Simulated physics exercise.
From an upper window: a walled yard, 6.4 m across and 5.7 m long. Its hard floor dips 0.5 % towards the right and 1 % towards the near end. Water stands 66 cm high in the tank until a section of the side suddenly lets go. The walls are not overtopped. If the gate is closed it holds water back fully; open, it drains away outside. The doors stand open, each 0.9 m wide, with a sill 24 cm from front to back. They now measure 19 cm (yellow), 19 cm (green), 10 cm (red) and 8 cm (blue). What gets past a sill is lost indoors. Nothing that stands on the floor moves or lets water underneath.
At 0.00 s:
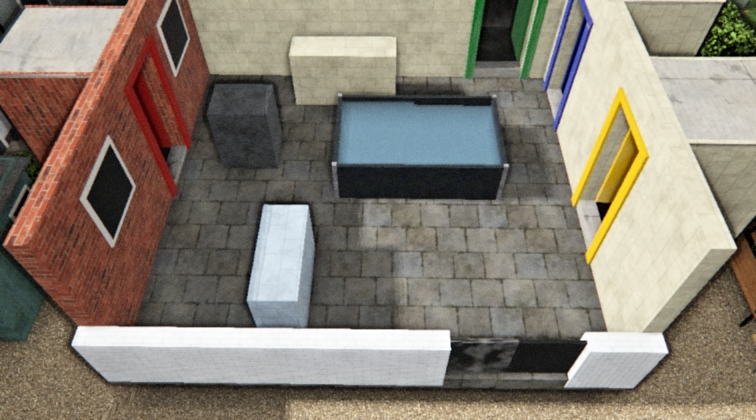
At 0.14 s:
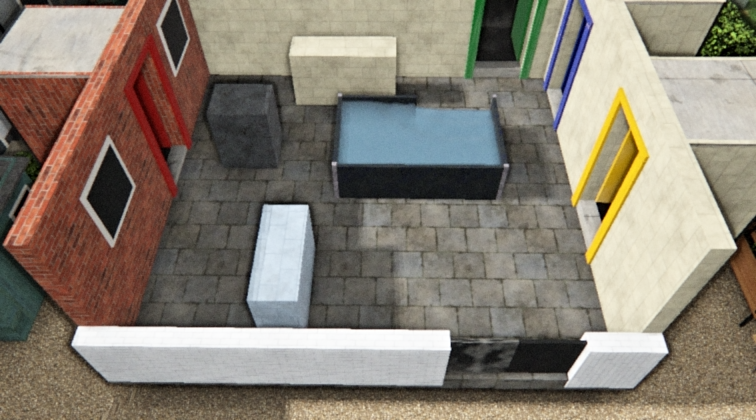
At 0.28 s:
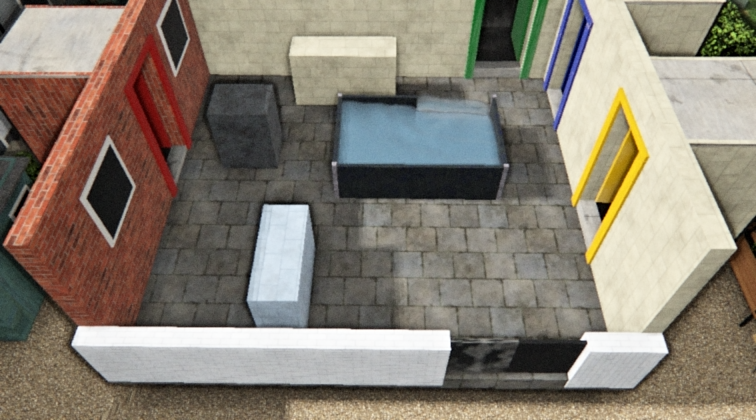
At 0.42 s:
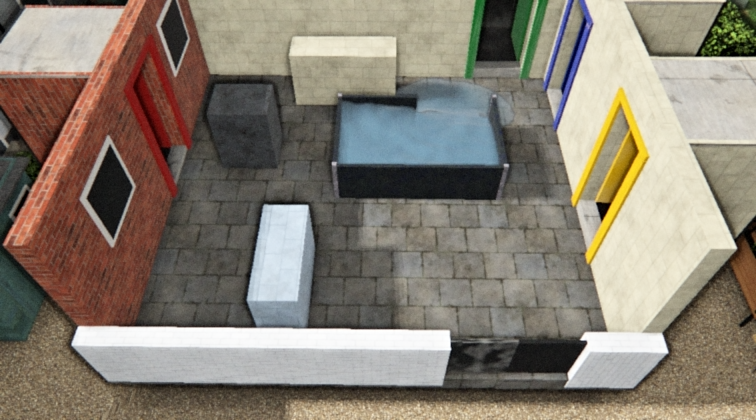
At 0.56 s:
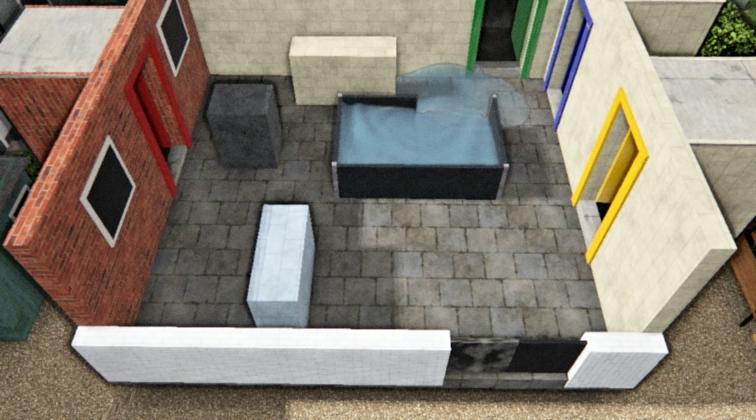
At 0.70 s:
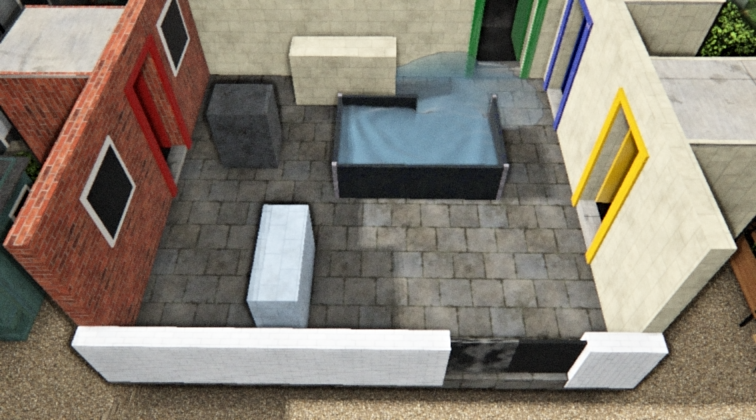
A dark tank opens at the back and water spreads across paving to the green door.
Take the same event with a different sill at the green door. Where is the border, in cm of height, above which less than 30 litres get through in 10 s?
About 29 cm.
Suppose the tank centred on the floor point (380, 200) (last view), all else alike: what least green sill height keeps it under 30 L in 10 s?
Some 20 cm.
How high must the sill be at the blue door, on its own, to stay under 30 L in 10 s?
About 27 cm at blue.
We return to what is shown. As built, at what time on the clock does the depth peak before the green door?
At about 1.6 s.
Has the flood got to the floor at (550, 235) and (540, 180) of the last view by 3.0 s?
In turn: Under water, under water.
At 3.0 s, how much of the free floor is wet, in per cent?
Near 40 per cent is wet.
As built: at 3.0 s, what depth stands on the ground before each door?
Depths in cm: Yellow 3, green 29, red 1, blue 24.
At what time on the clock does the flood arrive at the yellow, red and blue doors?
Yellow 2.6 s, red 3.0 s, blue 0.8 s.
After 1.4 s water covers 15 % of the floor, deepest (56 cm) near (540, 81); 35 cm at the green door, 25 litres in over its 19 cm sill.
After 3.0 s water covers 40 % of the floor, deepest (34 cm) near (540, 81); 29 cm at the green door, 118 litres in over its 19 cm sill.
After 10.0 s water covers 90 % of the floor, deepest (11 cm) near (581, 362); 9 cm at the green door, 143 litres in over its 19 cm sill.
At the green door as built, the water arrived by 0.6 s and peaked near 35 cm at 1.6 s.
With a sill of 25.5 cm, 59 litres would have come in within the 10 s; with 34.5 cm, 8 litres. So under 30 litres takes about 29 cm.
